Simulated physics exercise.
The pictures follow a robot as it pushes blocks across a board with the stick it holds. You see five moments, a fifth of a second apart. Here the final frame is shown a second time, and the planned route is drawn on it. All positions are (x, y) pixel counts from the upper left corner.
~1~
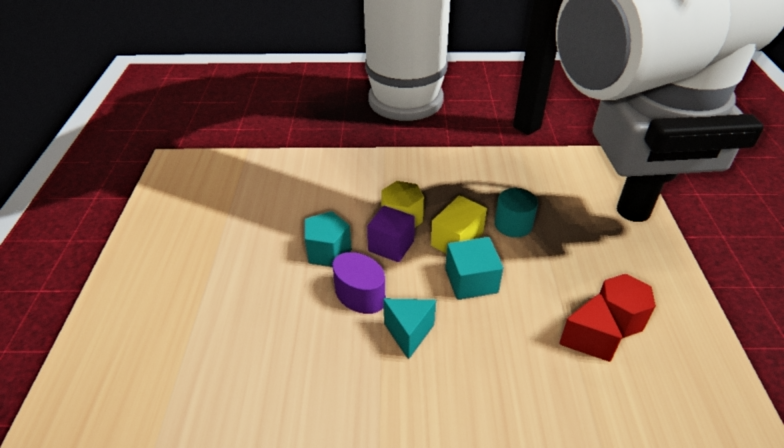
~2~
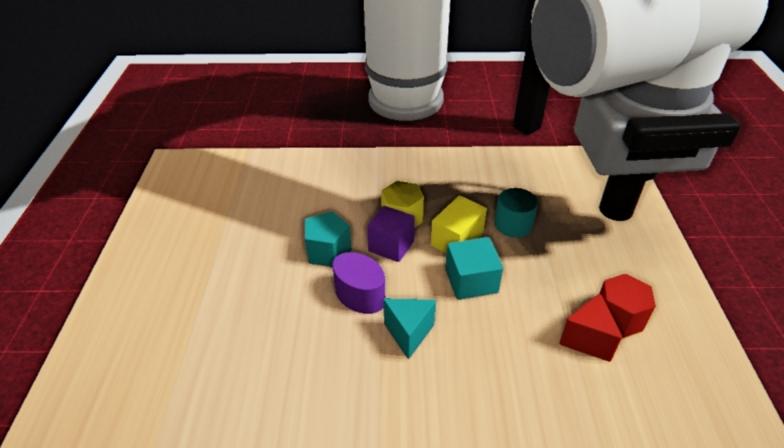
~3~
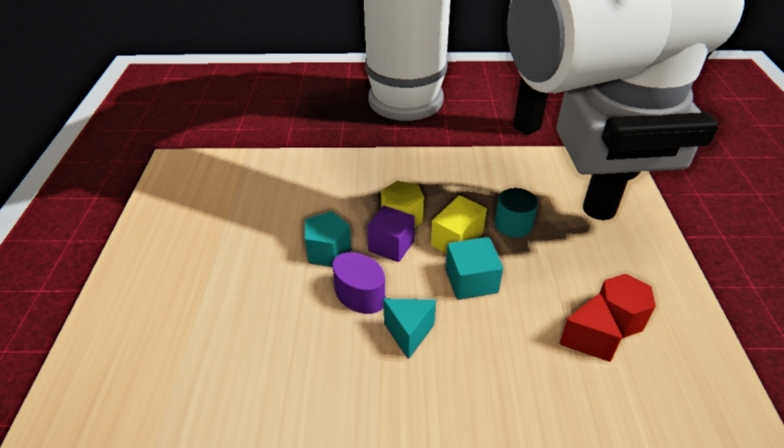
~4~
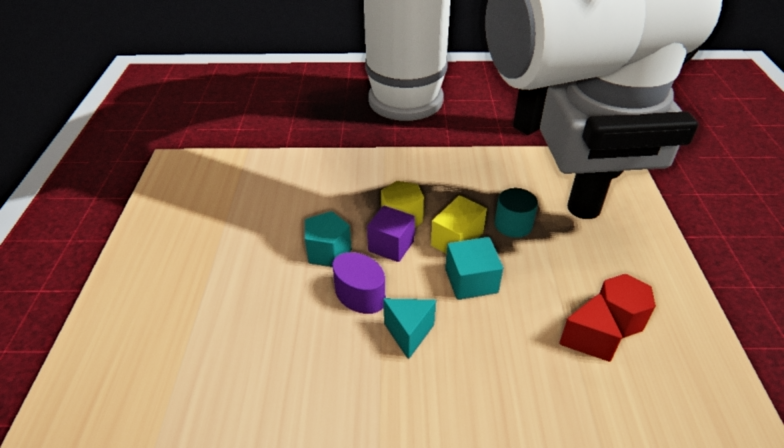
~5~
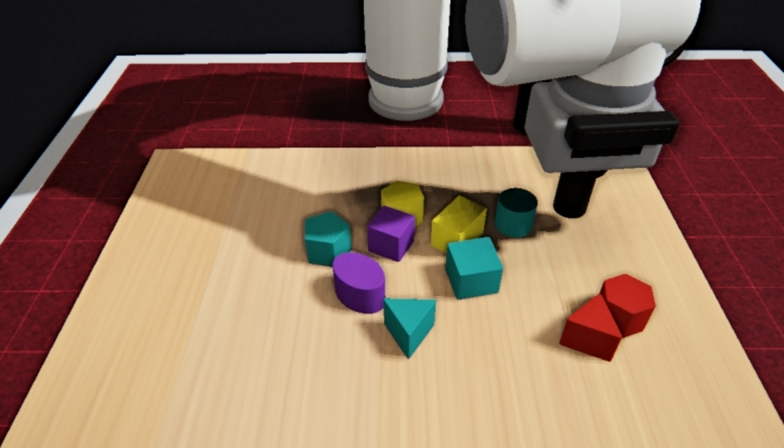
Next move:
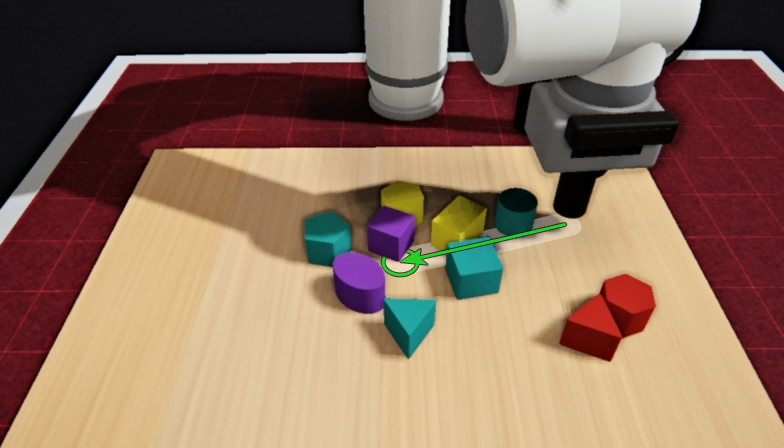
A white and grey robot arm with a black stick tip hangs over the right of a pale wooden board on a red surface, seen from a raised, fixed view. Turquoise, purple and yellow blocks cluster around the middle, while two red blocks touch at the lower right. The arm glides steadily left, bringing its stick closer to the turquoise cylinder, while every block stays still.
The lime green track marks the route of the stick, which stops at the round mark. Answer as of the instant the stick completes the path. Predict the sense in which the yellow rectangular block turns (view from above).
Seen from above, clockwise.
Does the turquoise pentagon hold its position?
Final answer: Yes.
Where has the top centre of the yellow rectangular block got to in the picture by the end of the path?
The yellow rectangular block ends near (407, 210).
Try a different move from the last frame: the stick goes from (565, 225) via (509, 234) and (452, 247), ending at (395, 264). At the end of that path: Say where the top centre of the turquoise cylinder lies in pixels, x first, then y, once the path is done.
Pixel (460, 194).
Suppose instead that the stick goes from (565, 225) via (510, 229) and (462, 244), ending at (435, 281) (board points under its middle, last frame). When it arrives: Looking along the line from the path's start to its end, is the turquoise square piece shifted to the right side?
My answer is no.
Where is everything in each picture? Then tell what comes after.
In the first frame, tip of the stick at (633, 212), middles of tops, turquoise pentagon at (325, 227), purple square piece at (391, 221), yellow hexagon at (402, 193), yellow rectangular block at (460, 214), turquoise cylinder at (518, 199).
In the second frame, stick at (616, 211), nothing pushed.
In the third frame, stick at (599, 210), nothing pushed.
In the fourth frame, stick at (584, 209), nothing pushed.
In the fifth frame, stick at (569, 208), turquoise pentagon at (325, 227), purple square piece at (391, 221), yellow hexagon at (402, 193), yellow rectangular block at (460, 214), turquoise cylinder at (518, 199).
The line goes straight from (565, 225) to (400, 262).
What follows on the original path. One third of the way, stick at (516, 220); yellow rectangular block at (447, 213), turned 25° anticlockwise; turquoise cylinder at (485, 197).
Two thirds of the way, stick at (458, 233); purple square piece at (387, 220); yellow hexagon at (393, 192); yellow rectangular block at (428, 210), turned 25° anticlockwise; turquoise cylinder at (469, 196).
At the end, stick at (400, 246); turquoise pentagon unmoved; purple square piece at (362, 214), turned 50° anticlockwise; yellow hexagon at (390, 188); yellow rectangular block at (407, 210), turned 35° clockwise; turquoise cylinder at (469, 196).
